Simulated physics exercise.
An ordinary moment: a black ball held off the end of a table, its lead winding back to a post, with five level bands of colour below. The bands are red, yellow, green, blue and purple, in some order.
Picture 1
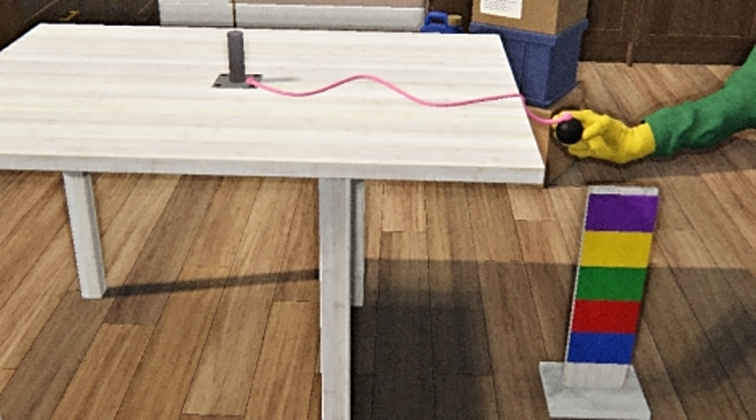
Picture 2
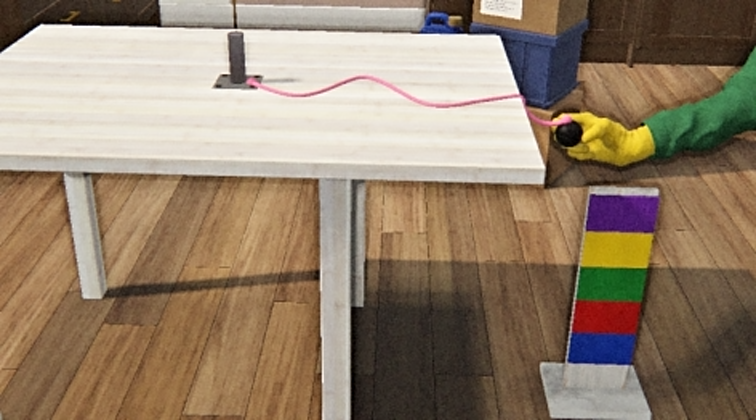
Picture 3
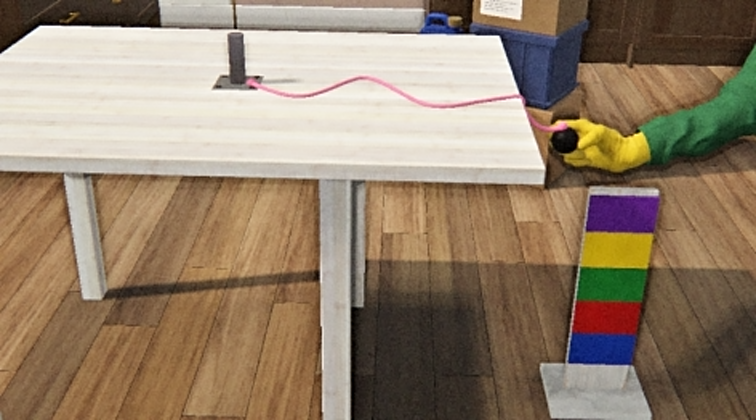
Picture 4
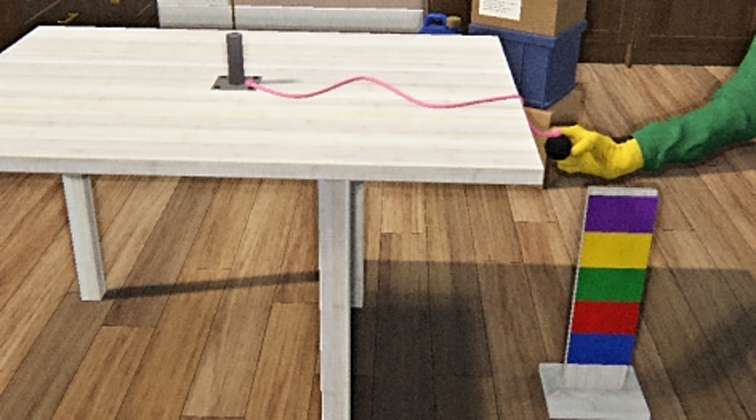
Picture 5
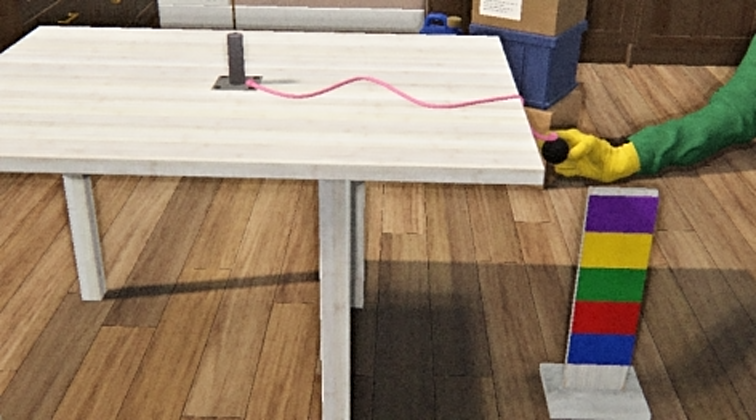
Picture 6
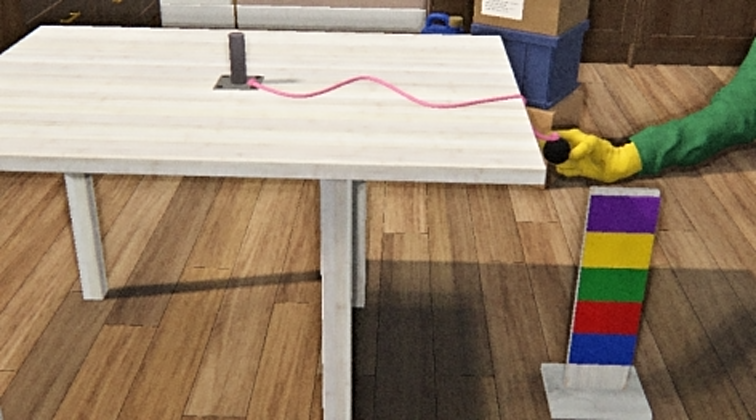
A yellow-gloved hand on a green-sleeved arm holds a black ball just off the right end of a white table, seen from slightly above in a wood-floored room. A pink lead winds back across the tabletop to a dark post, while purple, yellow, green, red and blue bands descend an upright board below. The hand eases the ball slightly down and left, then stays nearly still, the camera steady.
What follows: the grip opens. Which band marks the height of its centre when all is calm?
Its centre hangs level with the yellow band.
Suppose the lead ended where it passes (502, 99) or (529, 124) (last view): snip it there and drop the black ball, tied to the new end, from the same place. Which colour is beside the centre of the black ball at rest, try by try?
Try by try: No band; purple.
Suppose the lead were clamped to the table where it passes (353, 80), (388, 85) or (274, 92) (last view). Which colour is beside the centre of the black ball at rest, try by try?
Try by try: Purple; purple; yellow.
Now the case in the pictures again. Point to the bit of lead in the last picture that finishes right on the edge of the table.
The one at (442, 107).
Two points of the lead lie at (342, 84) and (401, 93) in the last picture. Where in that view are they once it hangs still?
The first at (375, 88), the second at (464, 92).
Soon after, ball near (537, 225); level with purple.
After that, ball near (483, 245); level with yellow.
And then, ball near (520, 249); level with yellow.
In the end, ball near (514, 248); level with yellow. Its middle rests at the yellow band.
